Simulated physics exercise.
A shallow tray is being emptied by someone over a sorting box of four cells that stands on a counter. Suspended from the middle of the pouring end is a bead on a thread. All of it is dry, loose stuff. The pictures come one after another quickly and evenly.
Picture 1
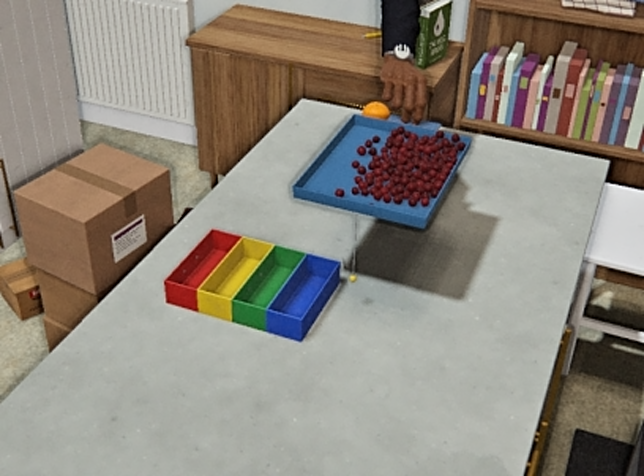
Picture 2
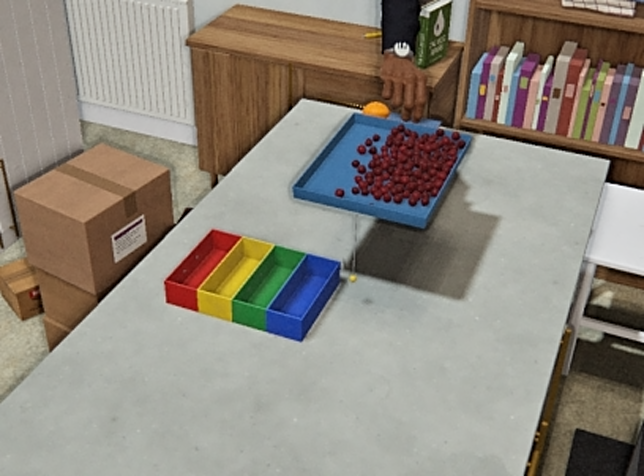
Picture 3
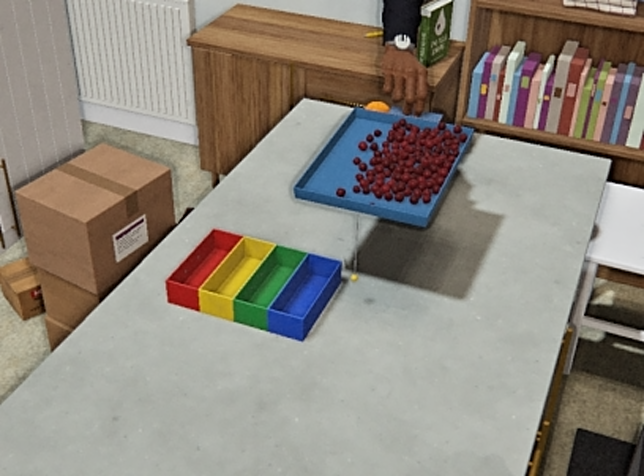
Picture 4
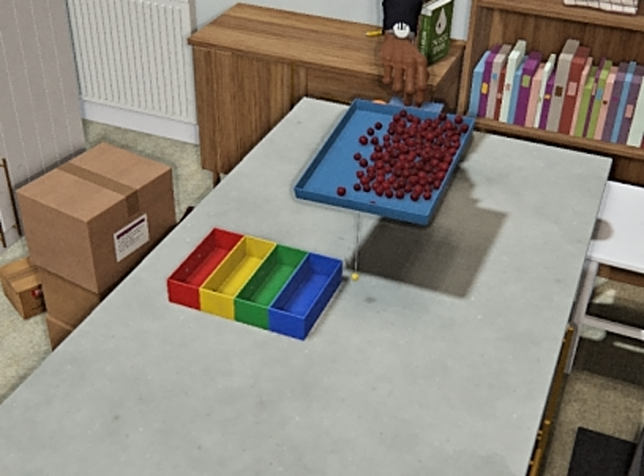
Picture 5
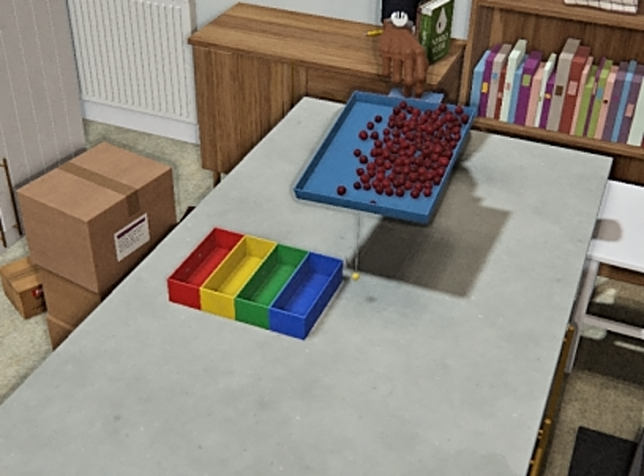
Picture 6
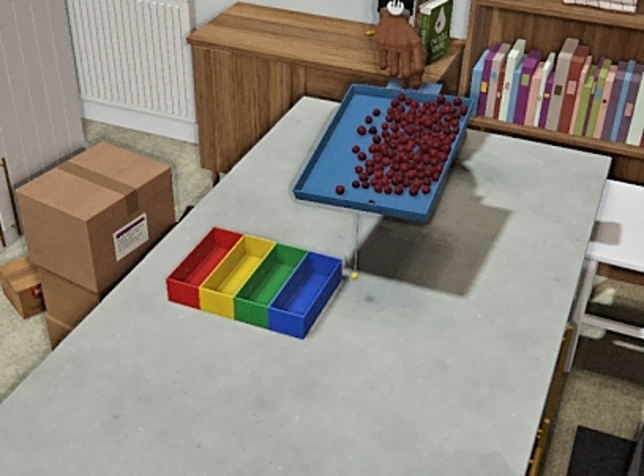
Above a grey counter, a hand slowly tilts a blue tray of dark red cherries.
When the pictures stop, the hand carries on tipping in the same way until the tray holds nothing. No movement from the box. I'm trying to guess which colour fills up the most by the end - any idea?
Go with blue; that cell ends fullest.
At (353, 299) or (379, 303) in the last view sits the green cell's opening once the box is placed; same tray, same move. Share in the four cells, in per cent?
In order: 90 percent, then 70 percent.
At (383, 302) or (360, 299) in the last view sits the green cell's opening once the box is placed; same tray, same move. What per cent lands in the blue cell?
It works out to 0 percent and then 0 percent.
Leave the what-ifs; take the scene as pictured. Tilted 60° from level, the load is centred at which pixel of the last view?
At about (358, 167).
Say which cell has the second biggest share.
Just behind the top cell comes that green cell.
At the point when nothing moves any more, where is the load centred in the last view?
Close to (304, 314) in the last view.
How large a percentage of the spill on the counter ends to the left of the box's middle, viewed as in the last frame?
Close to 10 %.
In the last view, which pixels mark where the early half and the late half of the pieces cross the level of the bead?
Around (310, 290) and then (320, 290).
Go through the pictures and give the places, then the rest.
Corners of the pouring end near (294, 186) and (425, 217), level; middle of the load near (410, 167), dried cherries; bead on its thread near (353, 278); red cell near (182, 294); yellow cell near (215, 304); green cell near (249, 313); blue cell near (284, 323), in the first frame.
Corners of the pouring end near (294, 187) and (425, 217), level; middle of the load near (410, 166), in the second frame.
Corners of the pouring end near (295, 187) and (426, 216), tipped barely, lowest at the left corner; middle of the load near (411, 162), in the third frame.
Corners of the pouring end near (295, 187) and (426, 214), tipped a little, lowest at the left corner; middle of the load near (412, 156), in the fourth frame.
Corners of the pouring end near (295, 188) and (426, 213), tipped a little, lowest at the left corner; middle of the load near (412, 150), in the fifth frame.
Corners of the pouring end near (294, 189) and (425, 212), tipped clearly, lowest at the left corner; middle of the load near (411, 145); red cell near (184, 292); yellow cell near (217, 301); green cell near (251, 311); blue cell near (286, 321), in the sixth frame.
Shortly afterwards, tray tipped steeply; all but a few on the tray; a little falling or outside the box.
Next, tray tipped past a quarter turn; the bulk on the tray; only a few in the blue cell; only a few in the green cell; a little falling or outside the box.
Some moments later, tray tipped past a quarter turn; near a third in the blue cell; near a quarter in the green cell; only a few in the yellow cell; near half falling or outside the box.
In the end, tray tipped past a quarter turn; near a third in the blue cell; near a quarter in the green cell; only a few in the yellow cell; none at all in the red cell; near half outside the box.
